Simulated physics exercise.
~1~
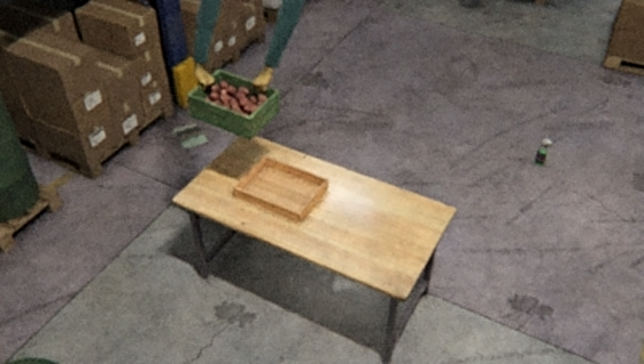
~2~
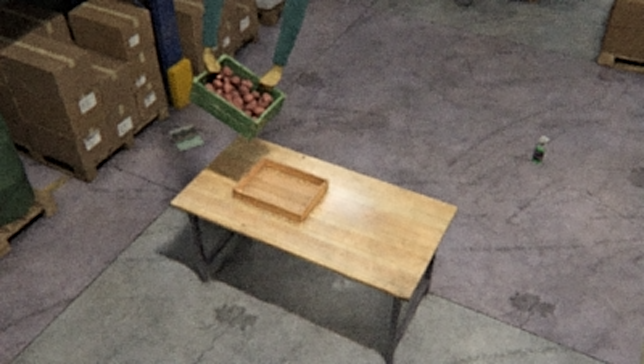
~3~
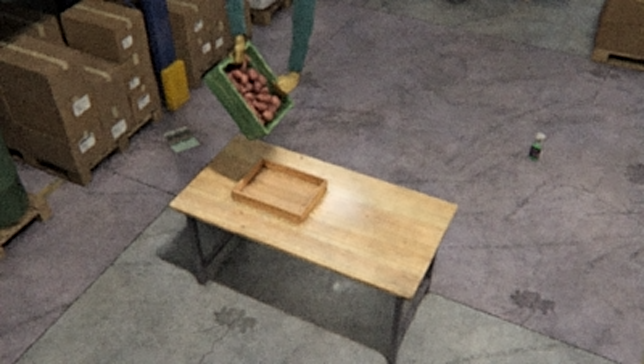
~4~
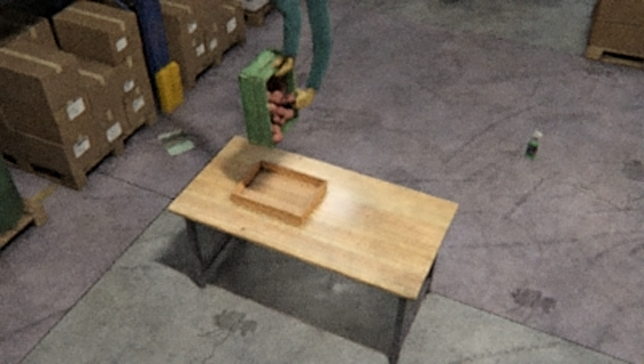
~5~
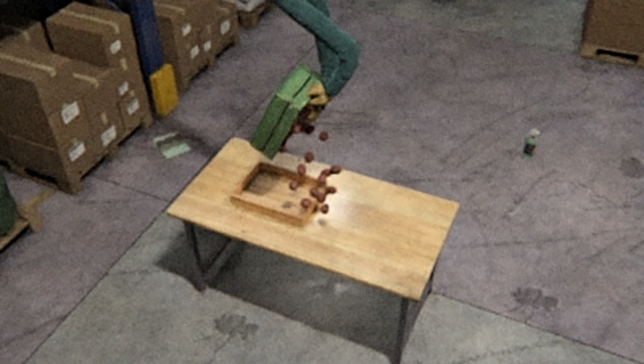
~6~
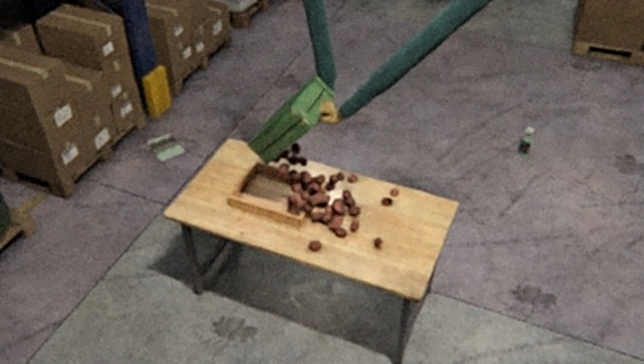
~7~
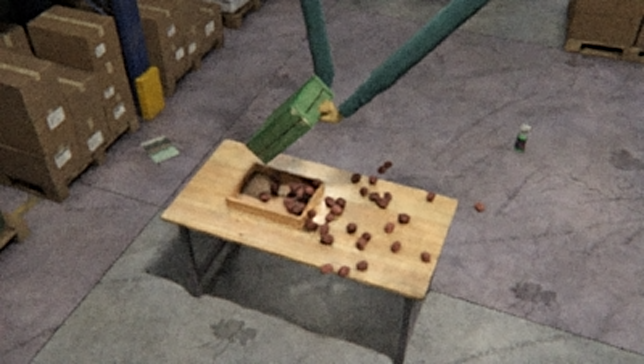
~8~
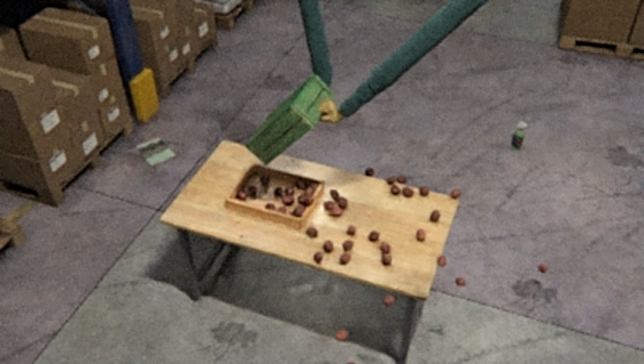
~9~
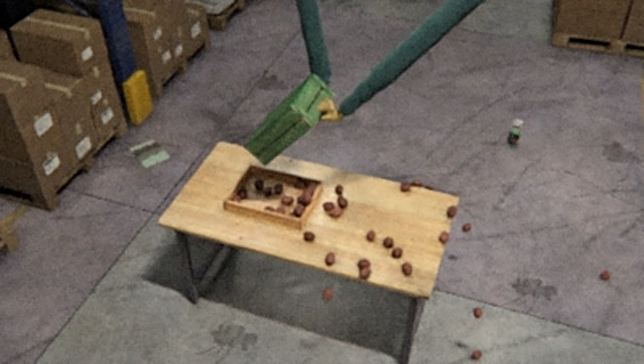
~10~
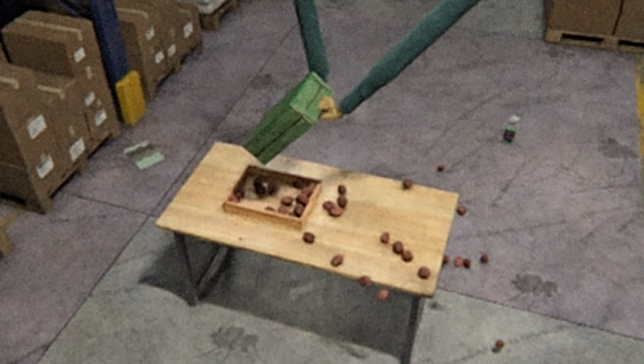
A green crate full of small reddish potatoes is held by two teal arms with yellowish hands above the far left of a wooden table, seen from high up in a warehouse. A shallow wooden tray sits on the table, with stacked brown boxes at left and a small green bottle on the grey floor at right. The arms tip the crate steadily until it is past upright, and the potatoes tumble out. Some land in the tray, but many scatter rightward across the tabletop, and several drop to the floor. Finally the crate hangs tilted and still, with most potatoes outside the tray.
